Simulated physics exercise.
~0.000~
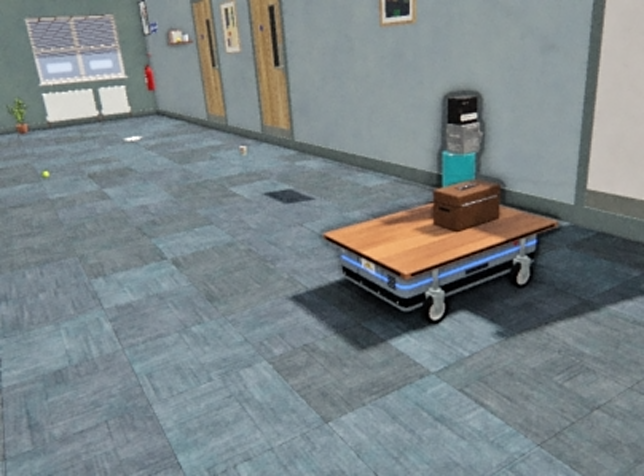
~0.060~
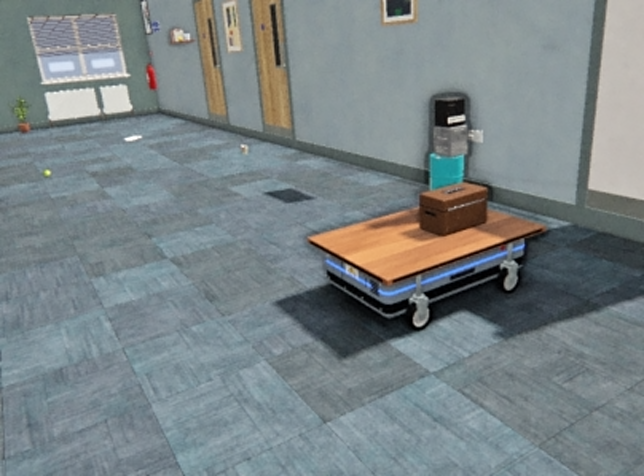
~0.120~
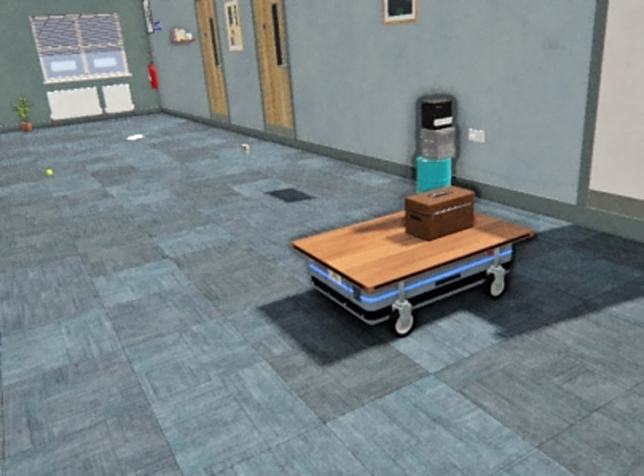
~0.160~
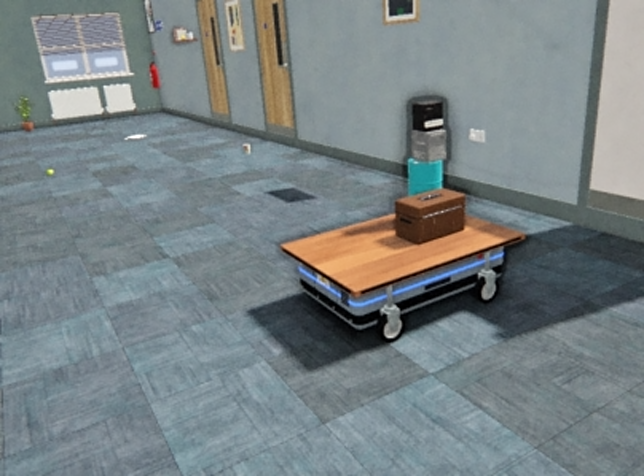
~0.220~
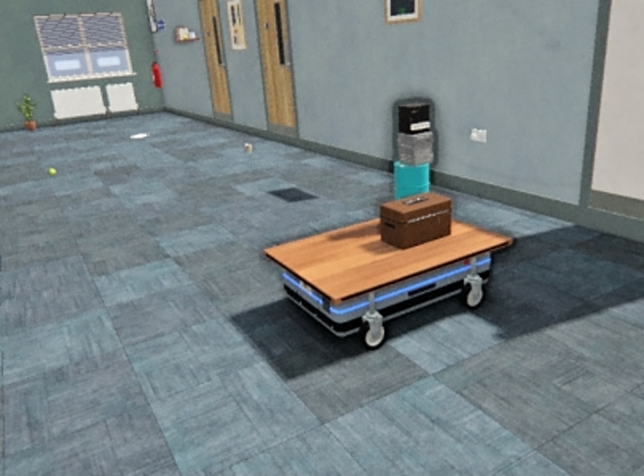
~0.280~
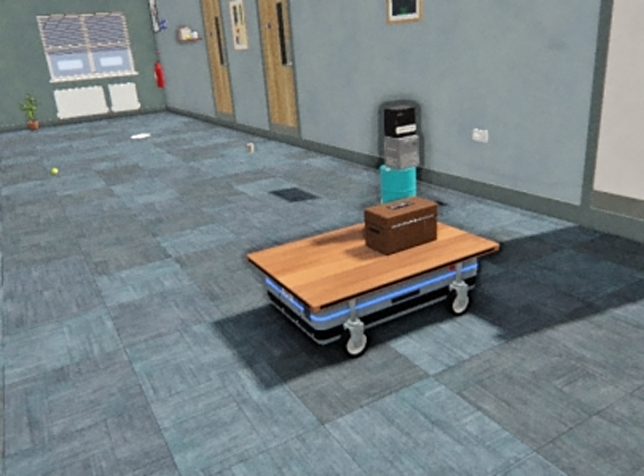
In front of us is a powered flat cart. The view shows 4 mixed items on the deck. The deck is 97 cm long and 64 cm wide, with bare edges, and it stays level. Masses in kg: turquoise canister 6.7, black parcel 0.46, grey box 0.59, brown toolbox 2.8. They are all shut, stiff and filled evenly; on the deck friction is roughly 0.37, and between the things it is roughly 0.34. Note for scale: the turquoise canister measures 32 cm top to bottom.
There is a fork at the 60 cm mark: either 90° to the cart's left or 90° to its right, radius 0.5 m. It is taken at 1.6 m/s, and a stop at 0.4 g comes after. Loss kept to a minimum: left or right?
Right.
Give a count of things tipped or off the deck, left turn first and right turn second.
Turn left = 3, turn right = 2.
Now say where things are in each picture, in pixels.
Cart 0 cm along; black parcel (462, 110), in the first picture.
Cart 10 cm along; grey box (451, 140); brown toolbox (453, 208), in the second picture.
Cart 19 cm along; grey box (438, 143); brown toolbox (440, 212), in the third picture.
Cart 26 cm along; grey box (429, 145); brown toolbox (430, 215), in the fourth picture.
Cart 35 cm along; grey box (415, 148); brown toolbox (416, 220), in the fifth picture.
Cart 45 cm along; black parcel (400, 122), in the sixth picture.
Turning left. At 0.78 s, cart 125 cm along, turned 57°; black parcel moved 17 cm near (229, 157); turquoise canister moved 14 cm near (243, 252); grey box moved 15 cm.
After 0.98 s, cart 157 cm along, turned 87°; turquoise canister, black parcel and grey box now off the deck; brown toolbox moved 24 cm.
After 1.38 s, cart 200 cm along, turned 90°; brown toolbox moved 29 cm.
In the end (1.9 s), off the deck, turquoise canister, black parcel and grey box; not toppled but over 10 cm from the start, brown toolbox.
Turning right instead, black parcel and brown toolbox tipped over or off the deck, 2 of 4 in all.
